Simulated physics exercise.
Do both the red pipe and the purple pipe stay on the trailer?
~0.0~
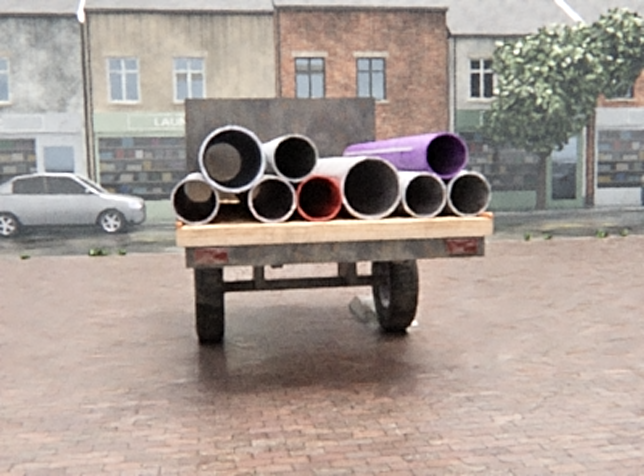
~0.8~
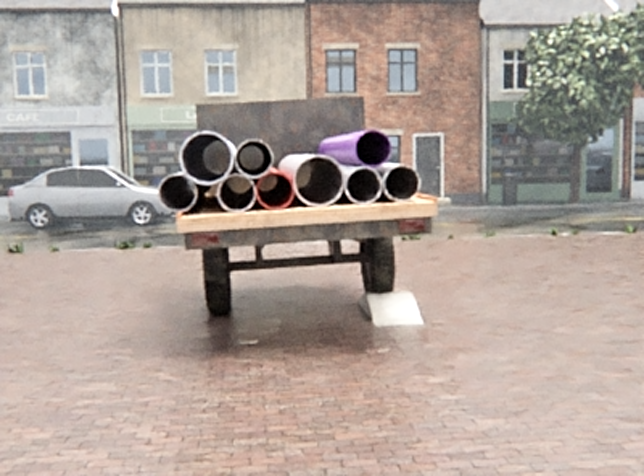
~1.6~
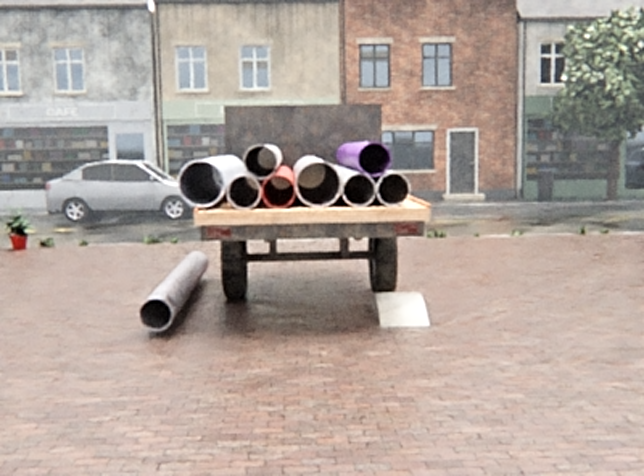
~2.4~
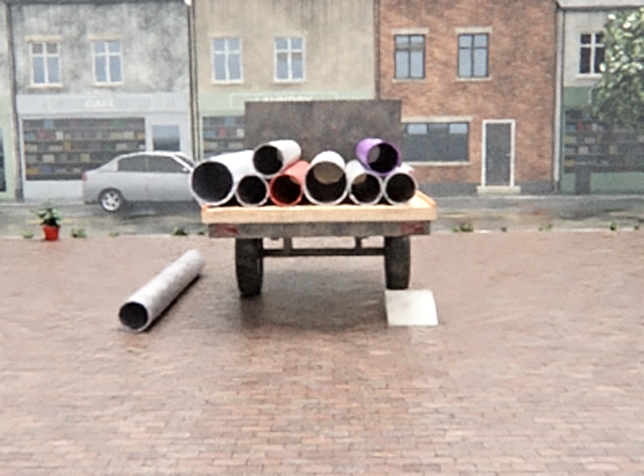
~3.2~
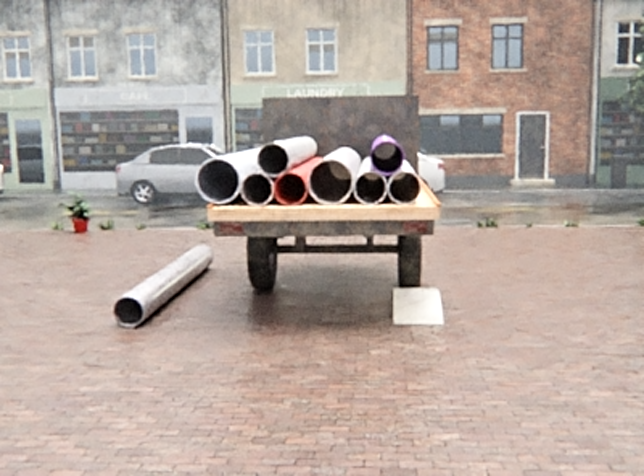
Yes, both are still on the trailer at the end, with the red one down on the deck and the purple one resting on top of other pipes.
